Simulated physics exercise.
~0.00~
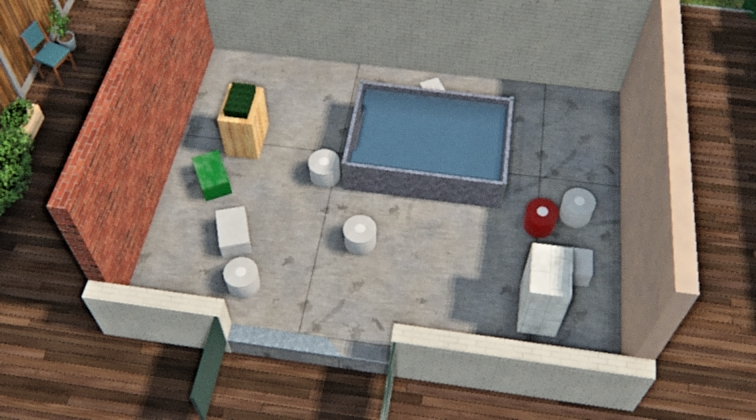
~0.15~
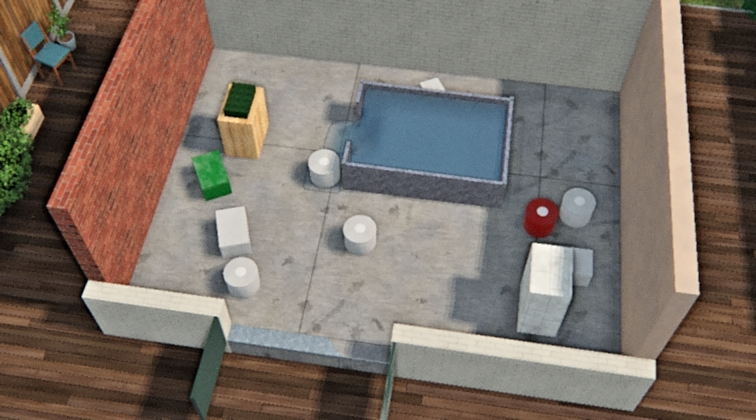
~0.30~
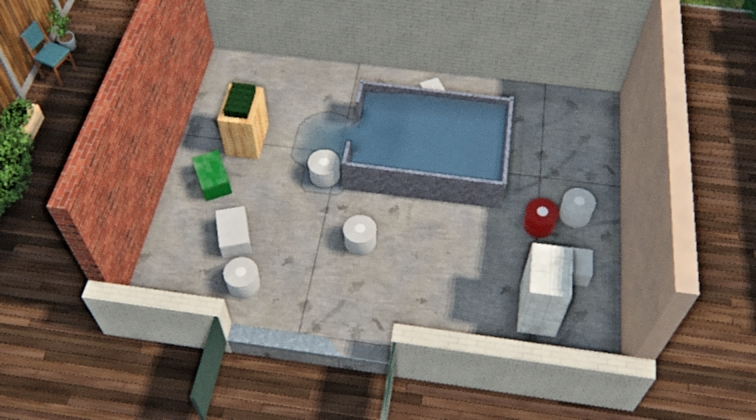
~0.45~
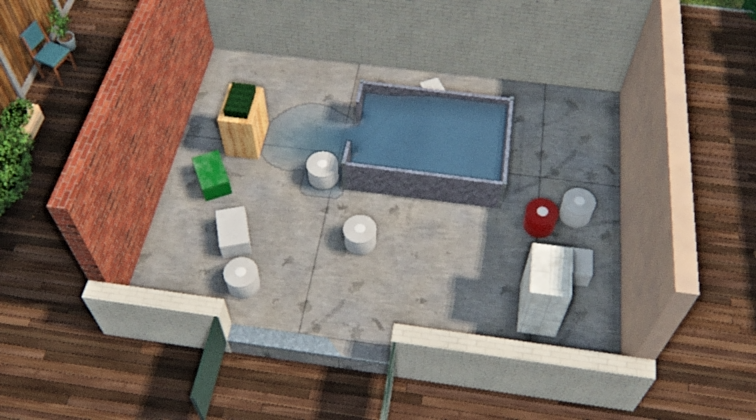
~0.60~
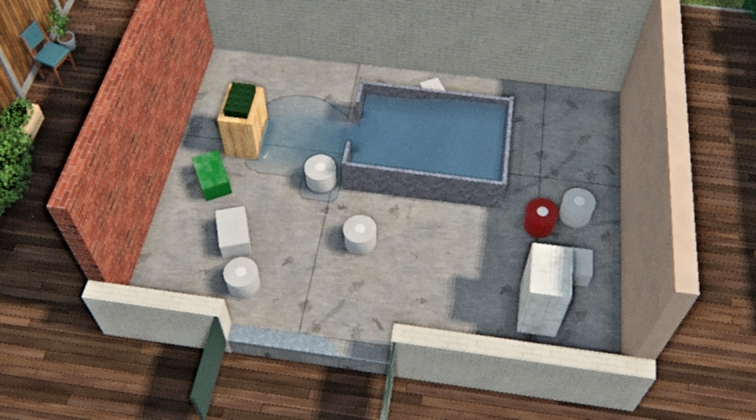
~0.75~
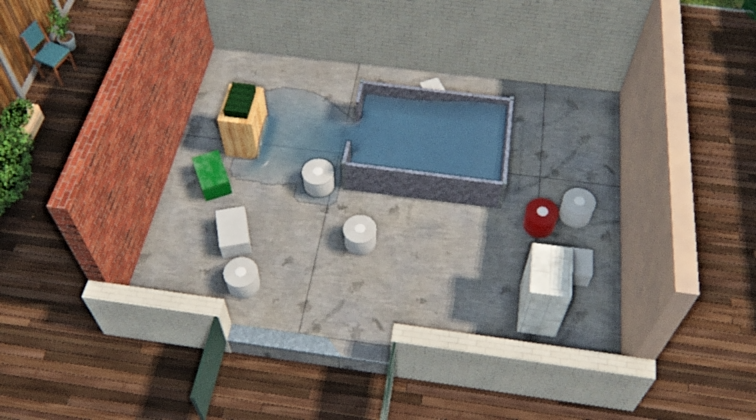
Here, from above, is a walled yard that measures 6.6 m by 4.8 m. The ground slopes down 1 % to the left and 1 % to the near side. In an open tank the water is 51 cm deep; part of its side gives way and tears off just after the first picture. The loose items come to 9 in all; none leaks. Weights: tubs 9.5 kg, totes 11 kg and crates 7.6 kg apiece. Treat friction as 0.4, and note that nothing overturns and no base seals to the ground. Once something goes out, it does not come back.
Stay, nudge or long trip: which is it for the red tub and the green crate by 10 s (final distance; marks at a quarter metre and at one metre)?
Result: The red tub lingers near its start; the green crate strays a long way.
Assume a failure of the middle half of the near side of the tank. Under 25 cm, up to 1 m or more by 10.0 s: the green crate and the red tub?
Well, the green crate basically stays there and the red tub scoots over a bit.
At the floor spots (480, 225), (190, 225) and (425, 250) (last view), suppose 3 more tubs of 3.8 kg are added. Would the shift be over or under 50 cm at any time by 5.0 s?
First within, then beyond, then within.
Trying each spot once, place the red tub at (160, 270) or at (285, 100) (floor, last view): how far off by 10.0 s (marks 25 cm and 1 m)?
In that order: It gets carried off; it gets carried off.
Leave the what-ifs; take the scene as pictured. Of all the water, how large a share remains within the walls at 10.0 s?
I'd say some 80 percent hasn't gone yet.
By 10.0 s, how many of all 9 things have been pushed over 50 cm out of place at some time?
That comes to 3.
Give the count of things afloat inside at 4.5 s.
2 at that moment.
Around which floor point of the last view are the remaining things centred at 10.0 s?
About (455, 230).
After 2.0 s the red tub is near (543, 211), 0.0 m from its start, aground; the green crate is near (174, 173), 0.5 m from its start, aground; 0 of 9 are out; 0 afloat.
After 4.5 s the red tub is near (543, 211), 0.0 m from its start, aground; the green crate is near (197, 227), 1.0 m from its start, afloat; 0 of 9 are out; 2 afloat.
After 7.0 s the red tub is near (543, 211), 0.0 m from its start, aground; the green crate is near (356, 347), 3.5 m from its start, afloat; 0 of 9 are out; 1 afloat.
After 10.0 s the red tub is near (543, 211), 0.0 m from its start, aground; the green crate has gone out; 1 of 9 are out; 1 afloat.
